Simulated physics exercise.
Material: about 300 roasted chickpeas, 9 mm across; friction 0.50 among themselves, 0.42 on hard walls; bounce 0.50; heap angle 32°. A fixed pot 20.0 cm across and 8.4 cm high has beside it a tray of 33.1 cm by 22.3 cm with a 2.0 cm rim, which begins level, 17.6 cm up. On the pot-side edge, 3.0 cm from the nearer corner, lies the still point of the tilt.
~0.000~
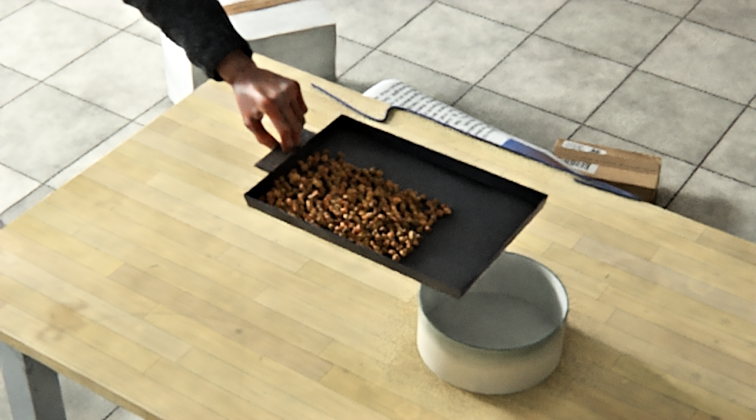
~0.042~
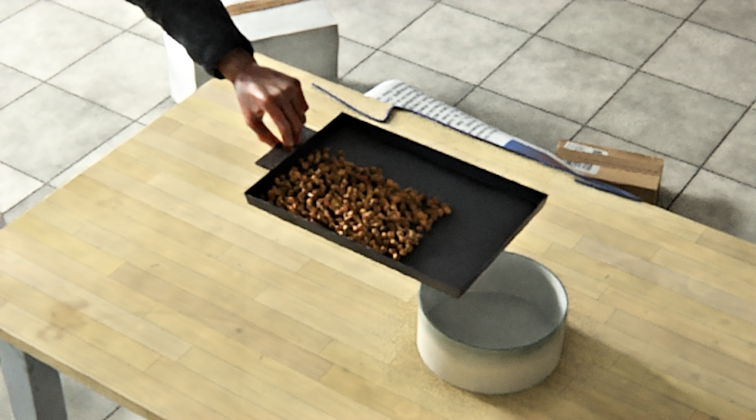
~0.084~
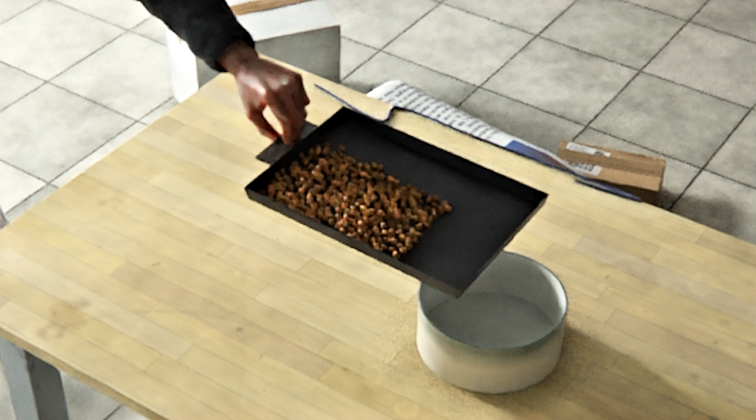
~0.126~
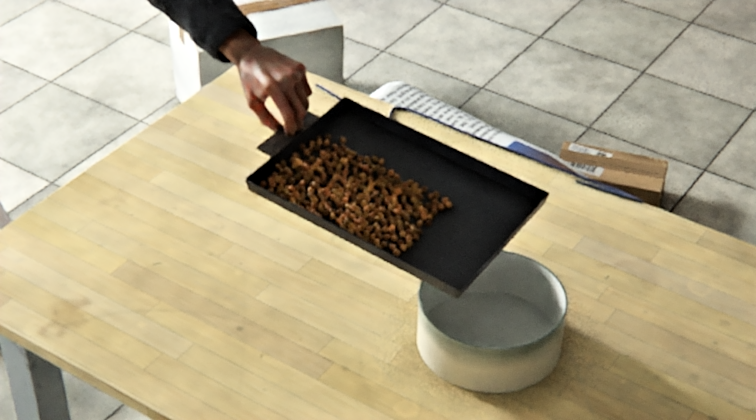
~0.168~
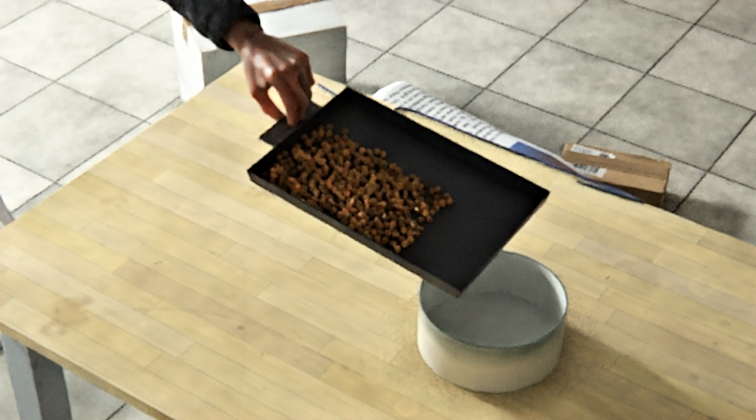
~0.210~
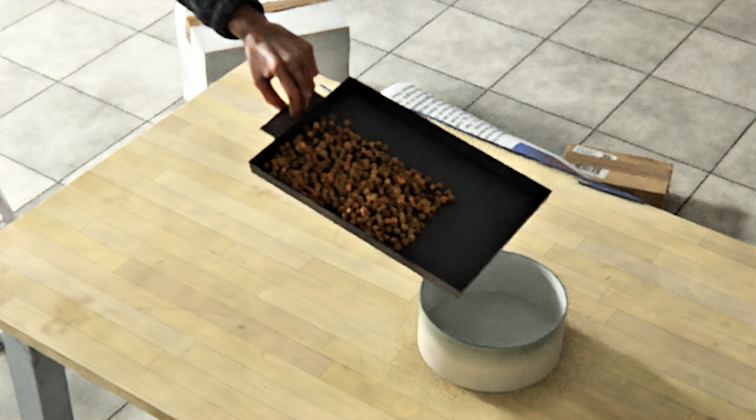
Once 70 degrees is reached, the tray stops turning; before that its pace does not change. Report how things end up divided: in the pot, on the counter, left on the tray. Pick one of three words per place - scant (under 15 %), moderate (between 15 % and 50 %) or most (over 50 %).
My call is pot: Scant, counter: Moderate, left on the tray: Most.
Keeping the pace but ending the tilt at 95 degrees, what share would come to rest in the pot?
Near 15 %, then.
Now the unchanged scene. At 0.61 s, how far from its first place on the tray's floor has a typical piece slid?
Roughly 7 cm.
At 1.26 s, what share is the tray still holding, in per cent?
Some 75 per cent of the load.
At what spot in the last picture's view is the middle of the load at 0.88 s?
Around (470, 252).
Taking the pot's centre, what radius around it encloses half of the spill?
Distance: Roughly 20 cm.
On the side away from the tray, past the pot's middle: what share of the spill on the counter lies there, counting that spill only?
Some 100 per cent.
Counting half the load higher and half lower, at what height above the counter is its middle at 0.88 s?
Height: Around 22 cm.
Then, at 0.61 s, tilt 39 degrees; the tray holds 100 %, the pot 0 %.
Then, at 0.88 s, tilt 58 degrees; the tray holds 95 %, the pot 0 %.
After 1.26 s, tilt 70 degrees; the tray holds 75 %, the pot 0 %.
By 2.2 s all is still; pot 5 %, counter 30 %, tray 70 %.
